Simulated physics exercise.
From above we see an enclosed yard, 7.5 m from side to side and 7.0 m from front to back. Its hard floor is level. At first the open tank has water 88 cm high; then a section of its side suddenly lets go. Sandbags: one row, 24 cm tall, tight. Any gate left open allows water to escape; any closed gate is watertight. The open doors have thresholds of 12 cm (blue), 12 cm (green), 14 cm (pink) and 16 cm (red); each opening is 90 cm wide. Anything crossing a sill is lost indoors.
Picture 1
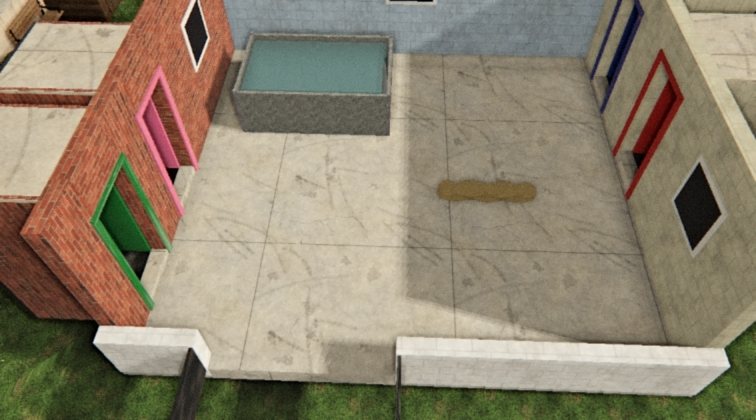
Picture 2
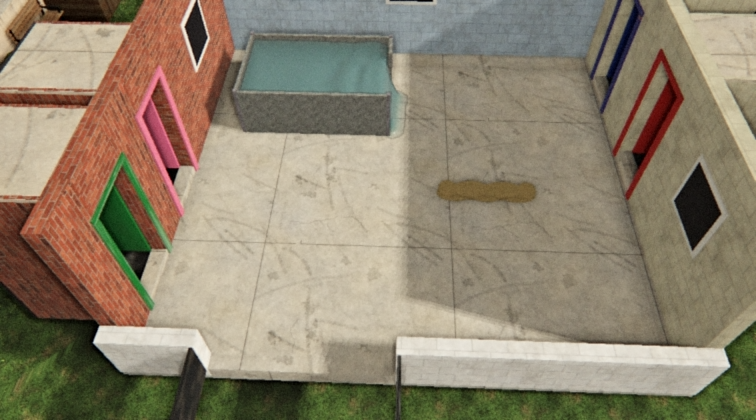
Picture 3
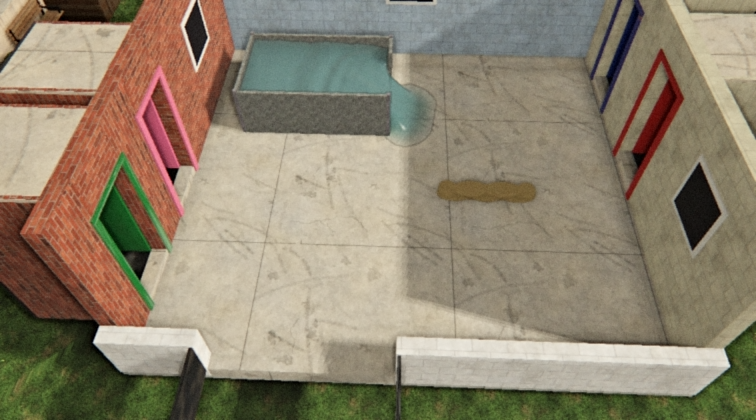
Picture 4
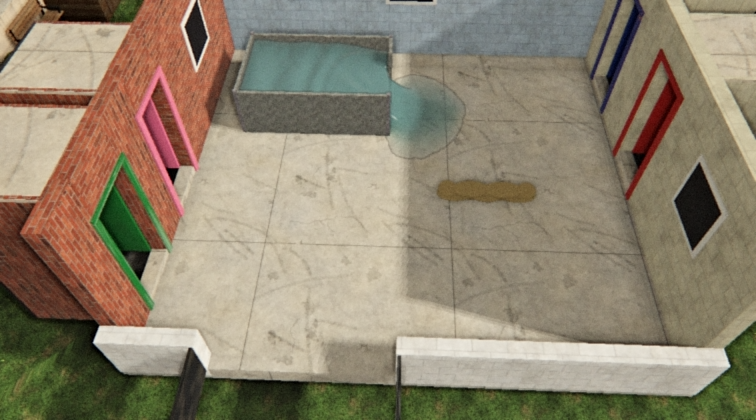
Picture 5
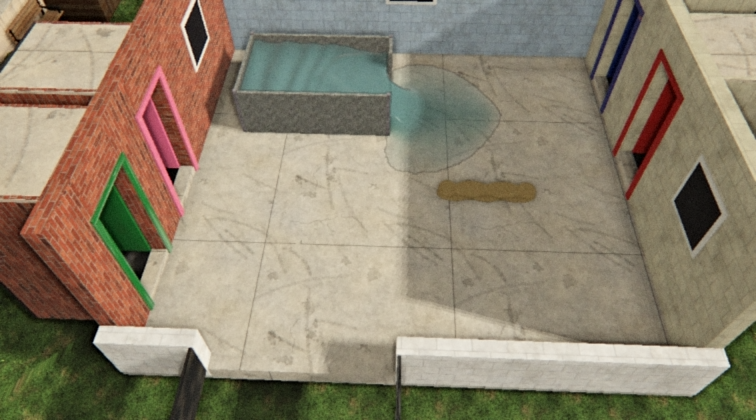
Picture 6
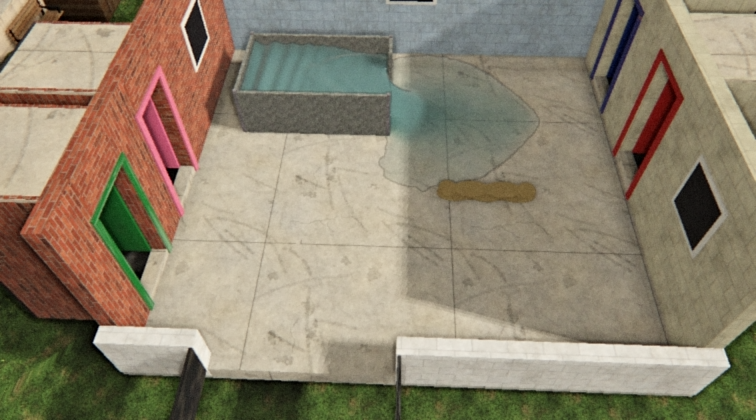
At the start, a stone-walled open tank full of still water stands at the back of a paved yard between brick and pale walls. Water then pours out at the tank's right side and spreads across the floor in a widening, thin sheet, reaching close to a low brown strip.
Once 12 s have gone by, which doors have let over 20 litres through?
Result: Blue door: Past the set amount; green door: Under the set amount; pink door: Under the set amount; red door: Past the set amount.
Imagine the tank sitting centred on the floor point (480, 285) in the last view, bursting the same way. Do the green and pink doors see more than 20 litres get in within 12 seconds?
Green: Within limit; pink: Within limit.
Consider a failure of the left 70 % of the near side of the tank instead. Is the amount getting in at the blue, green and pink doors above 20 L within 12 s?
Log - blue: Threshold not reached, green: Threshold topped, pink: Threshold topped.
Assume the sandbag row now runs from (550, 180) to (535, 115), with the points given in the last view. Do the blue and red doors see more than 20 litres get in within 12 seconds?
Against the limit, the blue door goes beyond it and the red door stays within it.
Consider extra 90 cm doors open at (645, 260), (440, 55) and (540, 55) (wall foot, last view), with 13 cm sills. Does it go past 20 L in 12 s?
Result in order - not enough, not enough, more than that.
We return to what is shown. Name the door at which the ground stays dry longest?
It would be the pink one.
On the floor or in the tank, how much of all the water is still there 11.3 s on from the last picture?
Some 84 per cent remains.
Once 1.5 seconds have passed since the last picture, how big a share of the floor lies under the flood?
About 35 per cent.
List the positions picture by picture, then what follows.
The open tank at (317, 66) is whole and still, 88 cm deep, in the first frame.
Water pours out at (388, 102) and has run 0.6 m, to (397, 93); typically 8 cm deep outside, 88 cm at the open tank's back, in the second frame.
The front is at (427, 95), 1.0 m from the gap at (388, 102); 1.1 m2 of floor is under water; 88 cm left at the back of the open tank, in the third frame.
Water pours out at (388, 103) and has run 1.5 m, to (461, 106); typically 10 cm deep outside, 88 cm at the open tank's back, in the fourth frame.
The front is at (495, 111), 2.1 m from the gap at (388, 103); 4.4 m2 of floor is under water; 87 cm left at the back of the open tank, in the fifth frame.
Water pours out at (388, 103) and has run 2.8 m, to (534, 123); typically 5 cm deep outside, 77 cm at the open tank's back, in the sixth frame.
Then, 0.7 s after the last picture water covers 30 % of the floor and is deepest (42 cm) near (400, 119); blue door 19 cm at the sill, 7 L in, green door not reached, pink door not reached, red door 21 cm at the sill, 0 L in.
Then, 1.5 s after the last picture water covers 35 % of the floor and is deepest (40 cm) near (581, 65); blue door 32 cm at the sill, 71 L in, green door not reached, pink door not reached, red door 37 cm at the sill, 35 L in.
Then, 2.8 s after the last picture water covers 40 % of the floor and is deepest (28 cm) near (616, 189); blue door 26 cm at the sill, 205 L in, green door not reached, pink door not reached, red door 28 cm at the sill, 175 L in.
Then, 6.3 s after the last picture water covers 70 % of the floor and is deepest (15 cm) near (628, 368); blue door 14 cm at the sill, 267 L in, green door not reached, pink door not reached, red door 15 cm at the sill, 214 L in.
Then, 11.3 s after the last picture water covers 95 % of the floor and is deepest (14 cm) near (244, 109); blue door 8 cm at the sill, 271 L in, green door 7 cm at the sill, 0 L in, pink door 6 cm at the sill, 0 L in, red door 8 cm at the sill, 214 L in.
